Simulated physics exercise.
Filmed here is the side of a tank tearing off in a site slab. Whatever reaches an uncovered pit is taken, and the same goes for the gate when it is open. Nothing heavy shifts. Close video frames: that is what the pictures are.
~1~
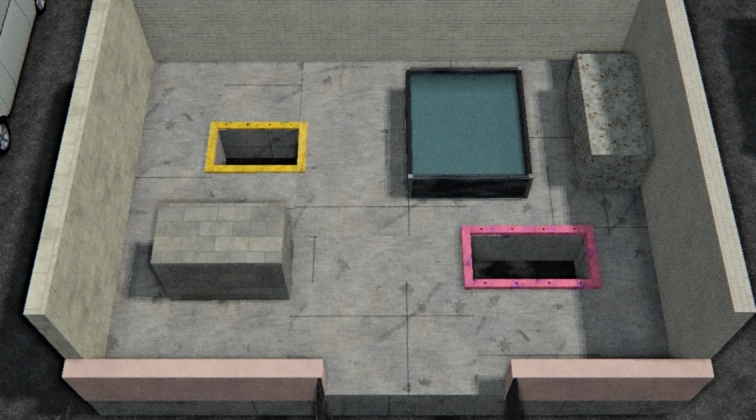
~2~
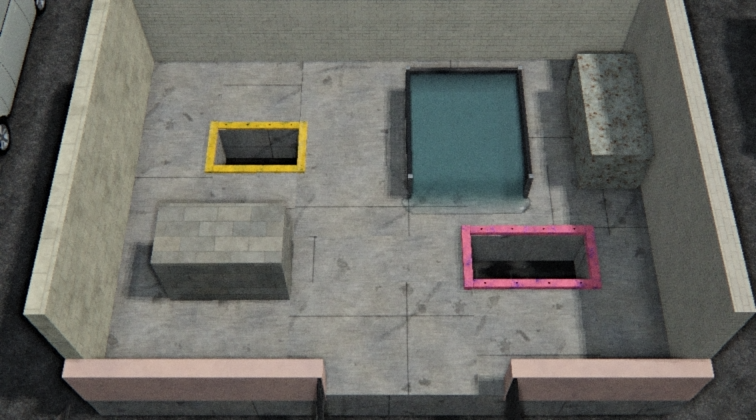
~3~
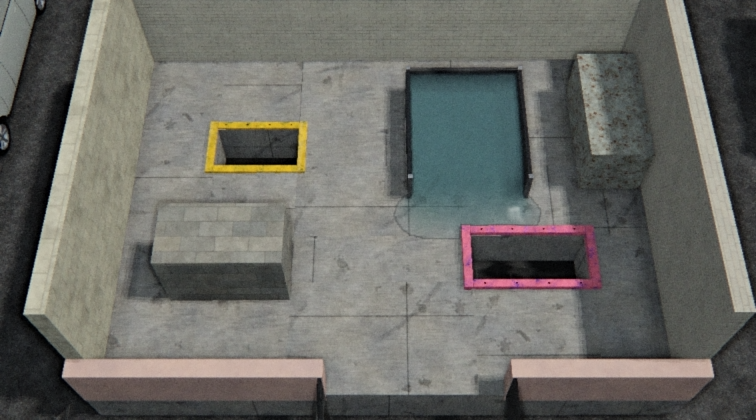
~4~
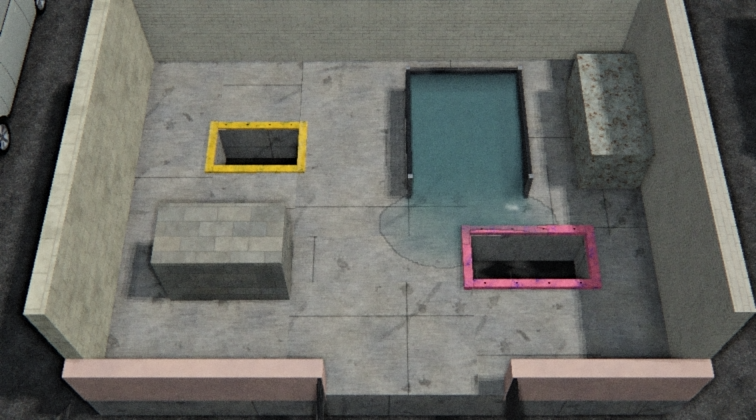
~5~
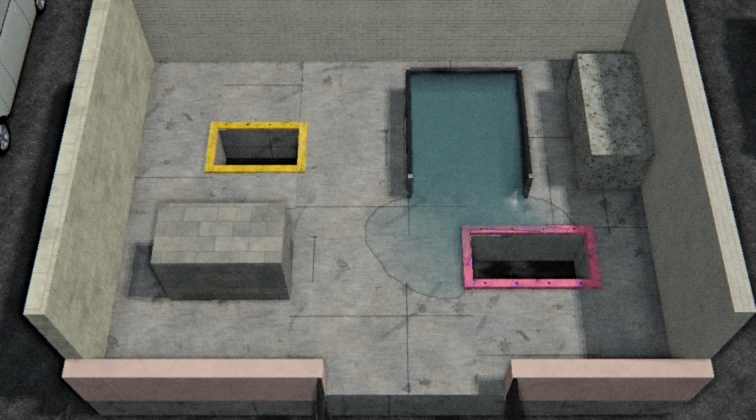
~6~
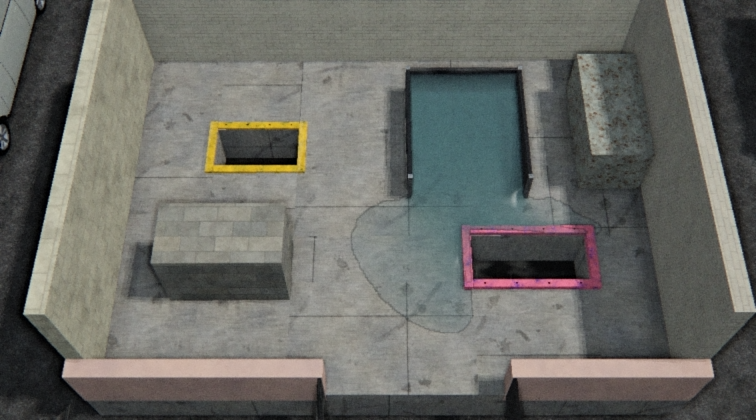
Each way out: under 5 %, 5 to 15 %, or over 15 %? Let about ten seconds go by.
As I see it, the gate is a major outlet here - beyond fifteen per cent. The yellow pit is a minor outlet here - below five per cent. The pink pit is a major outlet here - beyond fifteen per cent.
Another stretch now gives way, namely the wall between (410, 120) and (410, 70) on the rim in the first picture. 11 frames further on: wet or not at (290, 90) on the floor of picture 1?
Check at the given point: Inundated.
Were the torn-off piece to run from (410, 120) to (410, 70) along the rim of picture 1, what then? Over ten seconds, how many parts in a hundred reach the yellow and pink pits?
Lab note - share by pit: Yellow 20 %, pink 0 %.
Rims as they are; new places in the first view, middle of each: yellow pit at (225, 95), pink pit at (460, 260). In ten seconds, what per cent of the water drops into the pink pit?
Note: Pink pit, 40 percent.
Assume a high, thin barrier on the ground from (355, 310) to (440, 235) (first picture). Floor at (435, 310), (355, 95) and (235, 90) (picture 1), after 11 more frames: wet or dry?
Going spot by spot: Drenched, then high and dry, then high and dry.
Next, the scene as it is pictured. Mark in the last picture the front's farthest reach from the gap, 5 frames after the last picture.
My estimate: Roughly (368, 377).
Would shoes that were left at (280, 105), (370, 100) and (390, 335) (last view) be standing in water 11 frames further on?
Note - in order: Not inundated / not inundated / inundated.
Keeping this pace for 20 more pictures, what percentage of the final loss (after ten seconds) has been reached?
I make it 75 per cent.
A moment on, water covers 20 % of the floor; the gate 1 %, the yellow pit 0 %, the pink pit 10 %.
Next, water covers 25 % of the floor; the gate 8 %, the yellow pit 0 %, the pink pit 17 %.
Then, water covers 35 % of the floor; the gate 18 %, the yellow pit 0 %, the pink pit 21 %.
Later, water covers 55 % of the floor; the gate 25 %, the yellow pit 0 %, the pink pit 21 %.
In the end, water covers 70 % of the floor; the gate 29 %, the yellow pit 0 %, the pink pit 21 %.
